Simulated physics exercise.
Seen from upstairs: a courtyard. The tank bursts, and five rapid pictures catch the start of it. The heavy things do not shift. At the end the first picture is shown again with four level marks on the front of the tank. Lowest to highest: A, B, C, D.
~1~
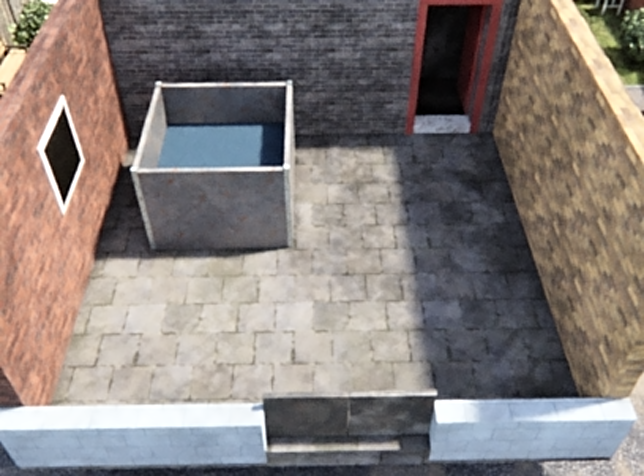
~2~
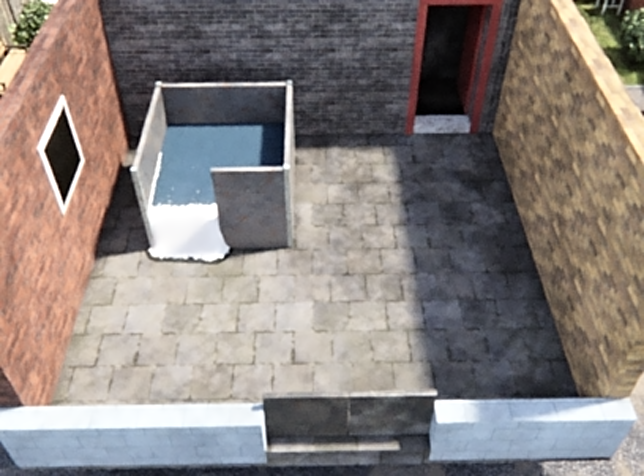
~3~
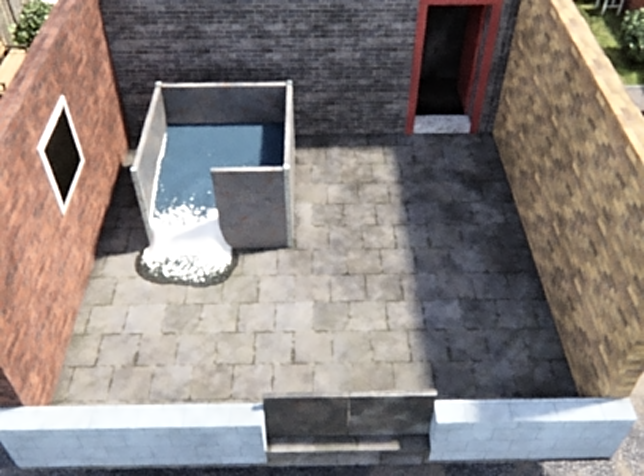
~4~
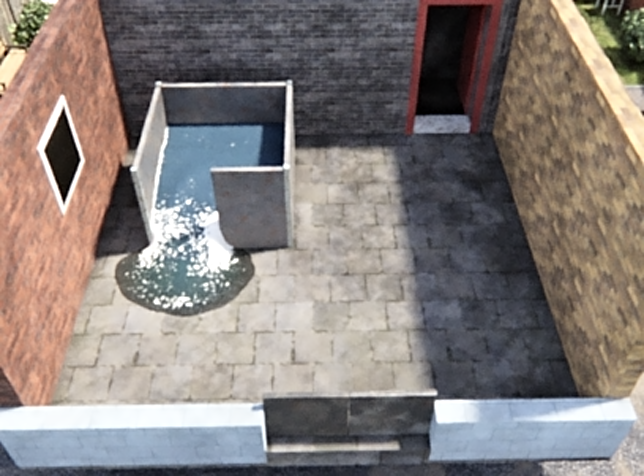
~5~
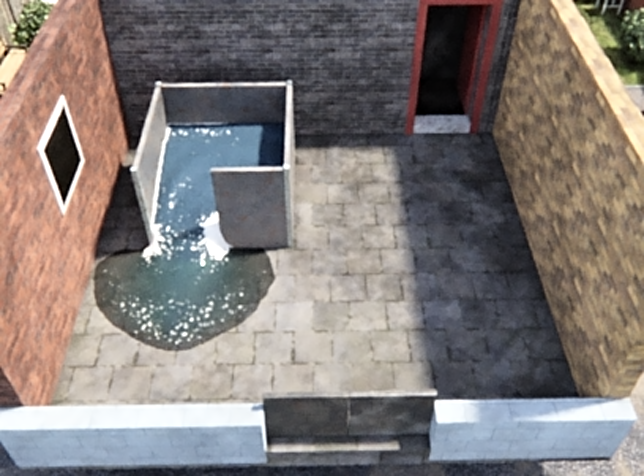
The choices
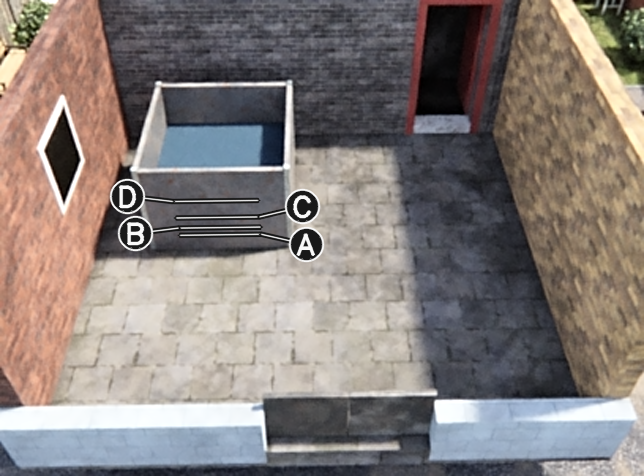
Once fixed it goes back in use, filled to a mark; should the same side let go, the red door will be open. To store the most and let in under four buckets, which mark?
D is the one.
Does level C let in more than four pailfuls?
No.
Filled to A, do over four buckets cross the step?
No, that is safe.
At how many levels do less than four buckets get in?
All of them.
On the marked copy, A at (220, 234); B at (219, 227); C at (217, 217); D at (215, 200); from the bottom up A, B, C, D.
If A is chosen, nothing gets over.
If B is chosen, nothing gets over.
If C is chosen, nothing gets over.
If D is chosen, a splash gets over, under a bucket.
